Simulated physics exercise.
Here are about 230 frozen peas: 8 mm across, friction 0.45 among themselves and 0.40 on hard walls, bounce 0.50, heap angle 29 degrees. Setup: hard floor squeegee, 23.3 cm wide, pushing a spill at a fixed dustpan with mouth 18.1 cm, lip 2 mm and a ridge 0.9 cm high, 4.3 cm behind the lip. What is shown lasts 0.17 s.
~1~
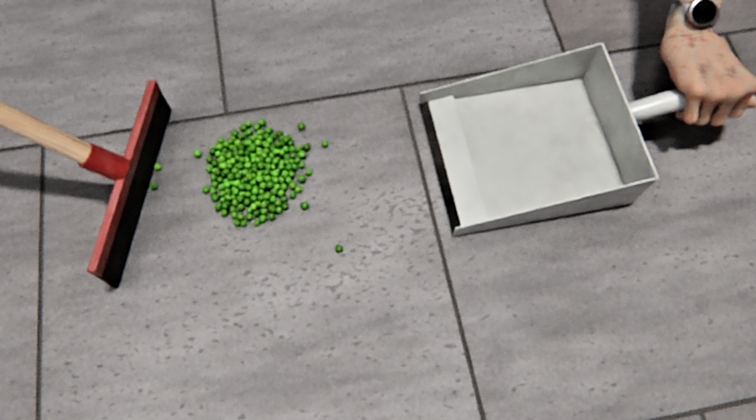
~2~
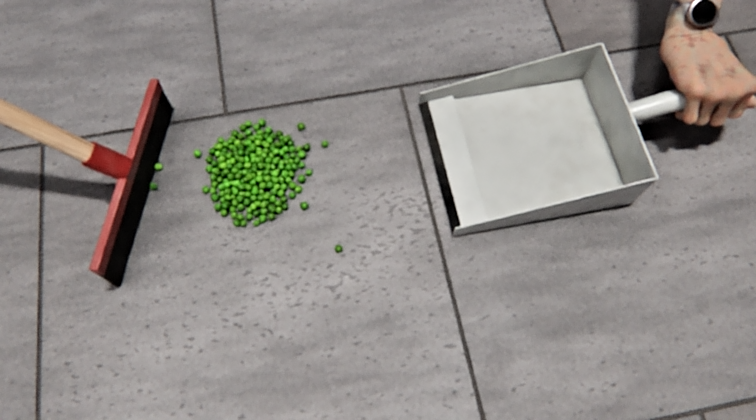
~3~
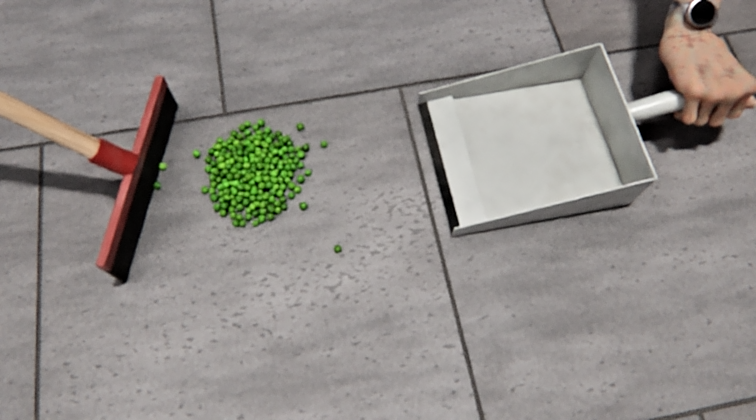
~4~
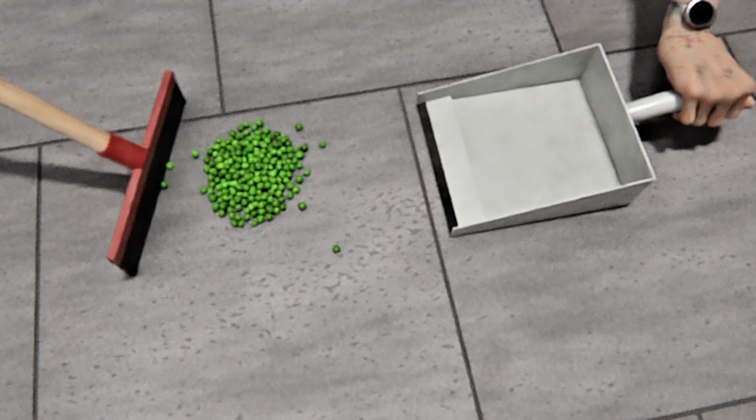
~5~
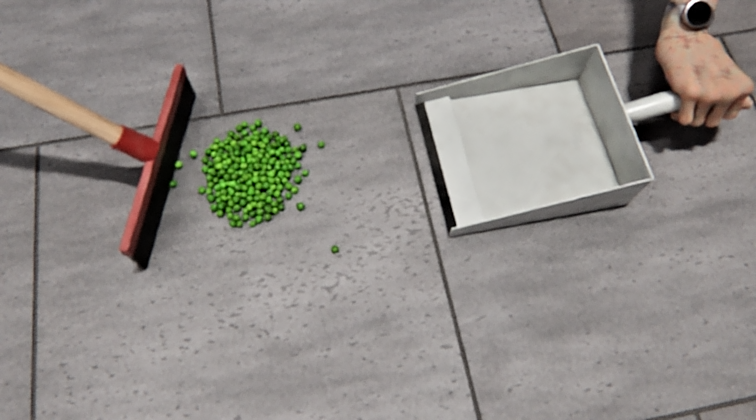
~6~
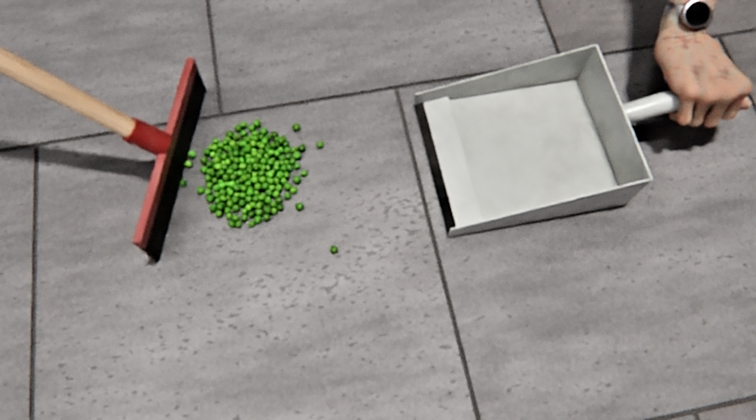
A red squeegee slides right to the edge of a heap of green peas.
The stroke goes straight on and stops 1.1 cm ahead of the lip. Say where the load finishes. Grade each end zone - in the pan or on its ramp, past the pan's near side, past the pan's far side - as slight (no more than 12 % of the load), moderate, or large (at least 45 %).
In the pan or on its ramp - slight. Past the pan's near side - slight. Past the pan's far side - moderate.
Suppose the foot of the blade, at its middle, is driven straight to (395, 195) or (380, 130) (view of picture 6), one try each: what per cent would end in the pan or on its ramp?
The two tries give about 15 and 5 percent.
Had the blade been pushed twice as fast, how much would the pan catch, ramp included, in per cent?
It would be around 5 percent.
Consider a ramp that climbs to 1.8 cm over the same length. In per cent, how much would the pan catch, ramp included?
Roughly 0 per cent.
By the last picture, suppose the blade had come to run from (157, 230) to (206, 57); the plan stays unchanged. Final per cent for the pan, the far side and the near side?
Split: Pan = 0, far = 25, near = 5.
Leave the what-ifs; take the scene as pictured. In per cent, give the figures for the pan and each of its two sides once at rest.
Pan 0, near side 0, far side 20.
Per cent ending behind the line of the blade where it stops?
Estimate: Around 40 %.
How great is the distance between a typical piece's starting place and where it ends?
That distance is around 12 cm.
Then, 0.28 s after the last picture, middle of the blade 17 cm from the lip; 0 % over the lip, far side 10 %, near side 0 %.
Then, 0.46 s after the last picture, middle of the blade 9 cm from the lip; 0 % over the lip, far side 20 %, near side 0 %.
Then, 0.76 s after the last picture, middle of the blade 5 cm from the lip; 0 % over the lip, far side 20 %, near side 0 %.
In the end, pan 0 %, near side 0 %, far side 20 %, in front of the lip or behind the blade 80 %.
